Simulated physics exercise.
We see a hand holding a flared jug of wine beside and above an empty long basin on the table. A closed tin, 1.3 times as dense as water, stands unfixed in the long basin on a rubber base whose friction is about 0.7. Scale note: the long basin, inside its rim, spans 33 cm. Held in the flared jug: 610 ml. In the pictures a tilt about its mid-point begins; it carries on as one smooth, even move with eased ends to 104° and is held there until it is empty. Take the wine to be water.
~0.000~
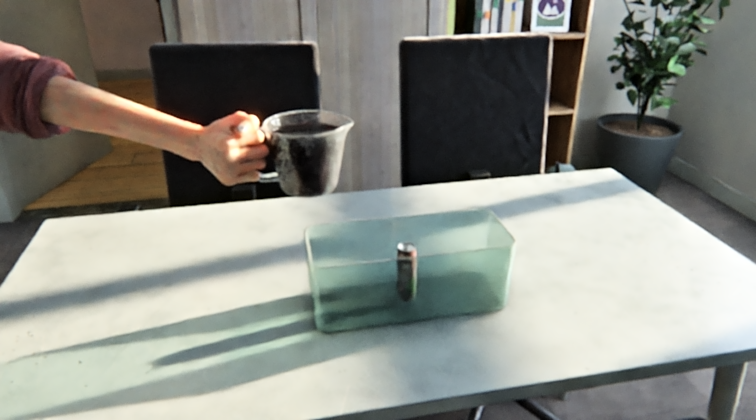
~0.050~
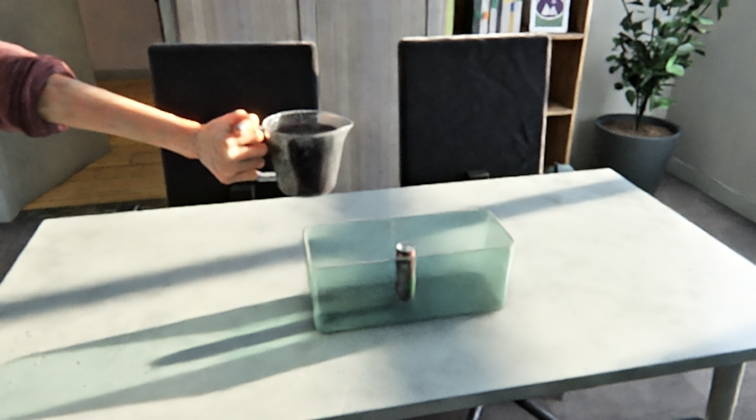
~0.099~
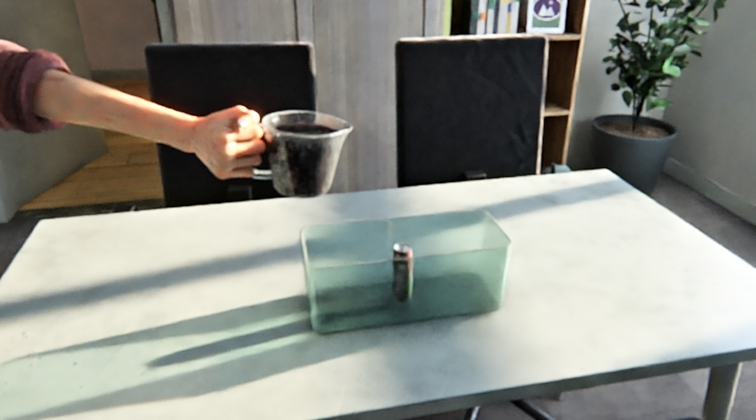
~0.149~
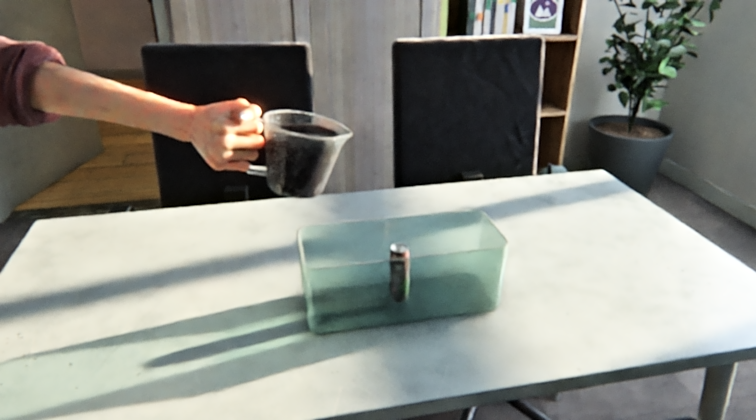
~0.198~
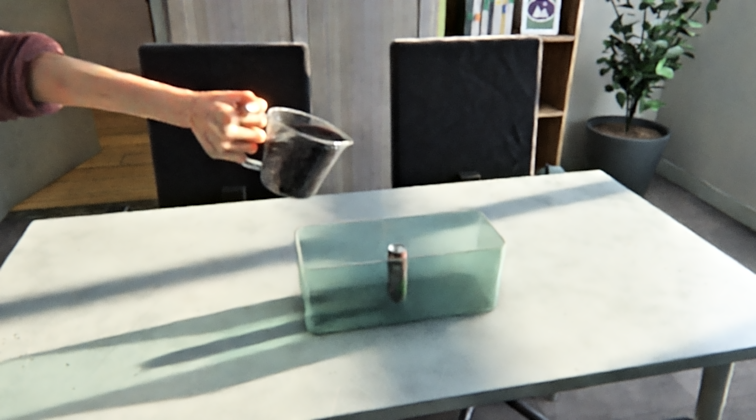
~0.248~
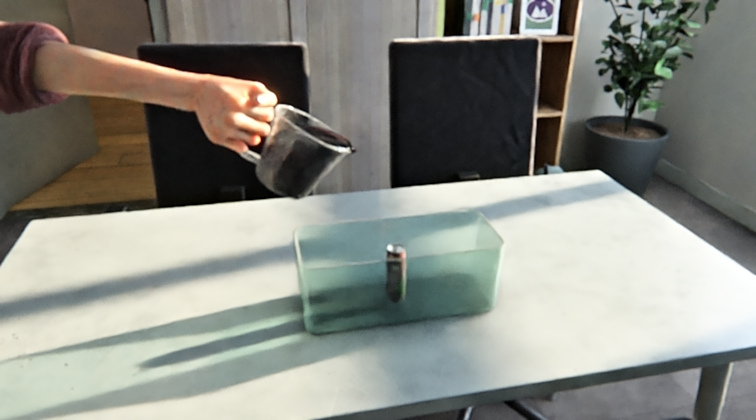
A hand tilts a flared jug of dark liquid rightward above a long, clear basin.
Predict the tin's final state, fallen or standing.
It's bound to withstand the flow.
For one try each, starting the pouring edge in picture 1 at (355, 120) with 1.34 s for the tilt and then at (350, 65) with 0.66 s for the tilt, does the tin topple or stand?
First it stays on its base; then it tips over.
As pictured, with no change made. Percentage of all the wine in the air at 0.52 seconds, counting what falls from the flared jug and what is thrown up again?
Estimate: Some 34 % of the total.
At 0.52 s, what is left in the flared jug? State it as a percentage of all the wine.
Roughly 42 %.
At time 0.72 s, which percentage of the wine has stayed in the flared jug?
About 5 per cent.
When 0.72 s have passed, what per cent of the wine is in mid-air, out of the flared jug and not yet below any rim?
About 10 percent.
By 0.52 s the tilt is 93° and 41 per cent is still to pour; the tin stands where it began.
By 0.72 s the tilt is 104° and 5 per cent is still to pour; the tin stands 2 cm from where it began.
By 0.93 s the tilt is 104° and 0 per cent is still to pour; the tin leans 4°.
By 1.16 s the tilt is 104° and 0 per cent is still to pour; the tin stands 1 cm from where it began.
At rest the tin stands 1 cm from where it began.
